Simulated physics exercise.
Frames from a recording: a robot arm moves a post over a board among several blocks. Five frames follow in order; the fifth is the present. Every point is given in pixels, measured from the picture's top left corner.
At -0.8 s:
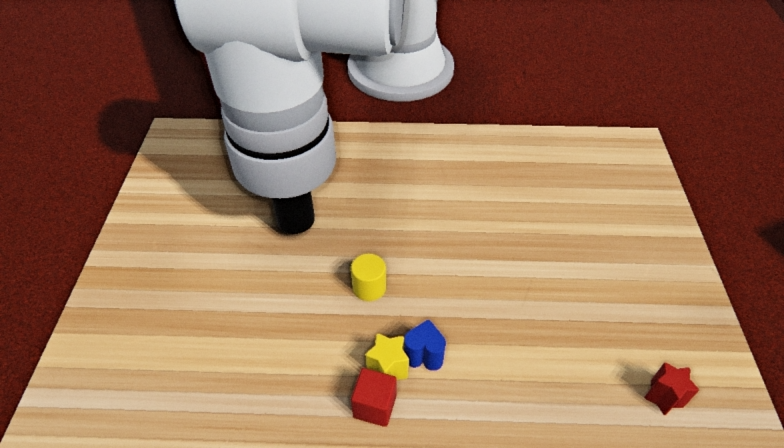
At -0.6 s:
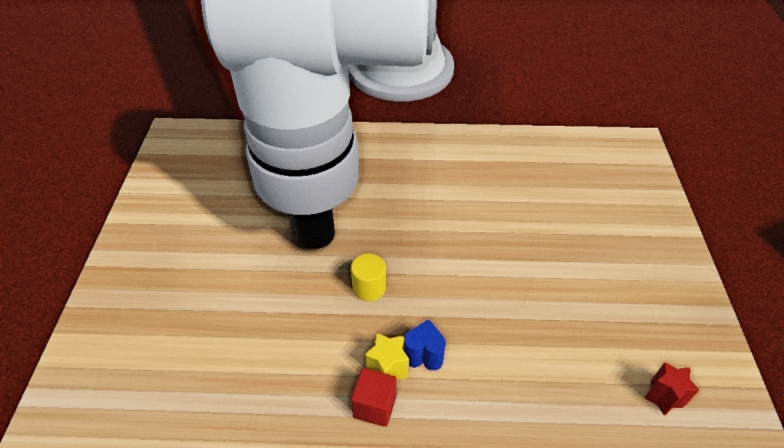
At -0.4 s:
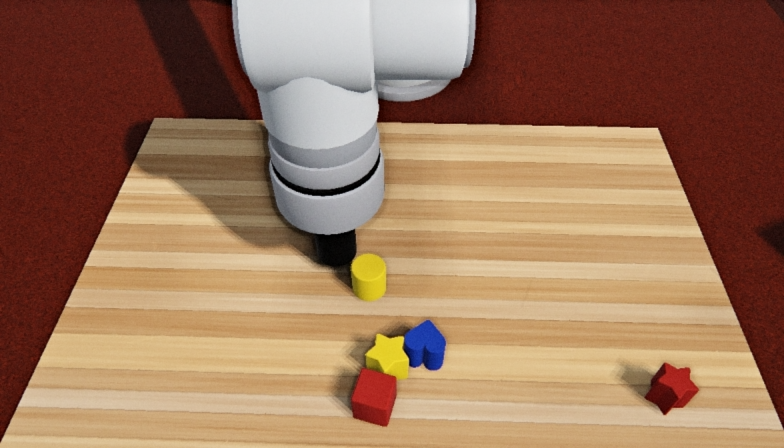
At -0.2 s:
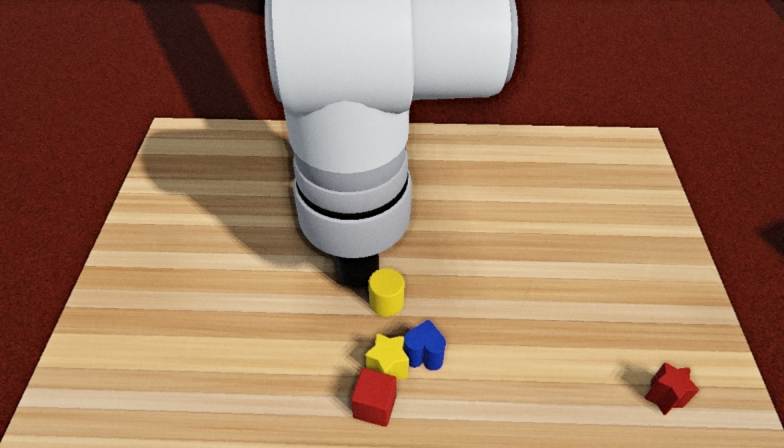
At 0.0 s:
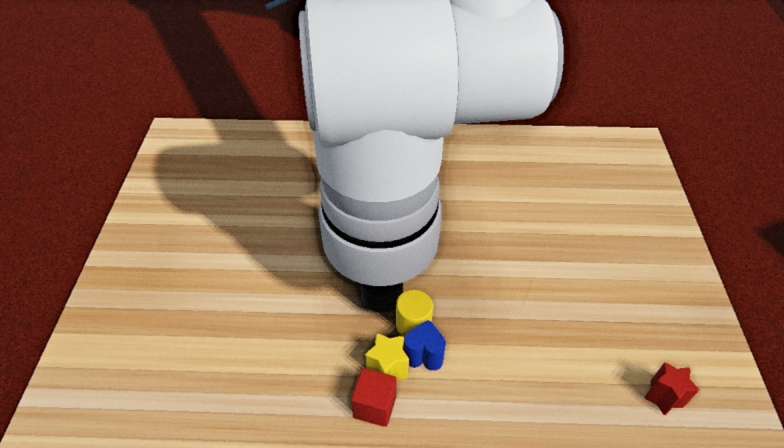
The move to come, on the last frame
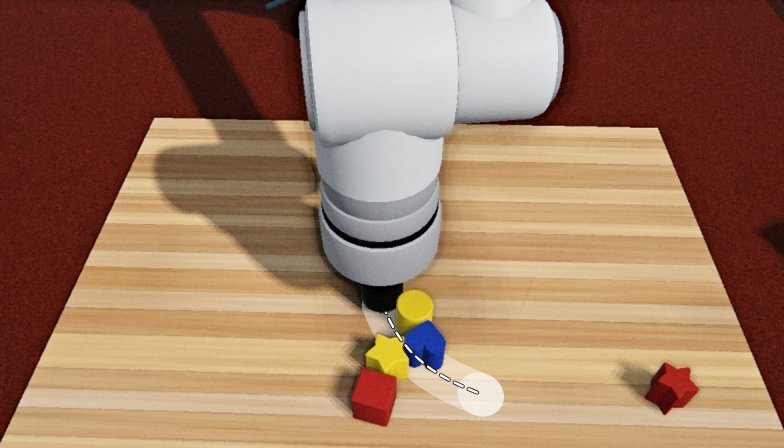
A robot arm moves down and right, pushing the yellow cylinder toward the blue heart.
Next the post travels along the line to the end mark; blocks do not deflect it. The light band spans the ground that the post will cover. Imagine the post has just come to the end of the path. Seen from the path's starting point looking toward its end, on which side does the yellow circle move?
It is displaced to the left.
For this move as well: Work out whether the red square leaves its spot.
That block is shifted.
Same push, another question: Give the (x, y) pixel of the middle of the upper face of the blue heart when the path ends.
The top centre is at (520, 411).
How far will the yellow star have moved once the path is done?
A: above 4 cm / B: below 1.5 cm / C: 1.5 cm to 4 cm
C - 1.5 cm to 4 cm.
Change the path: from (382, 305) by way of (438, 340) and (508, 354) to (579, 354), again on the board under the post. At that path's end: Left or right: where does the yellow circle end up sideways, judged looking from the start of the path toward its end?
It's going to go right.
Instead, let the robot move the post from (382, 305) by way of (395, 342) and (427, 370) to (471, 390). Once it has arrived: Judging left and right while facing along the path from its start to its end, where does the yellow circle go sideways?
Answer: Leftward.
The drawn path runs from (382, 305) via (402, 341) and (436, 372), ending at (481, 394).
The first path, step by step. One third of the way, post (402, 332); yellow star (389, 353), turned 15° clockwise; yellow circle (444, 322); blue heart (438, 352), turned 45° clockwise.
Two thirds of the way, post (437, 364); red square (370, 399); yellow star (396, 369), turned 45° clockwise; yellow circle (471, 331); blue heart (475, 381), turned 40° clockwise.
At the end, post (483, 386); red square (370, 399); yellow star (396, 369), turned 45° clockwise; yellow circle (482, 333); blue heart (520, 411), turned 60° clockwise.
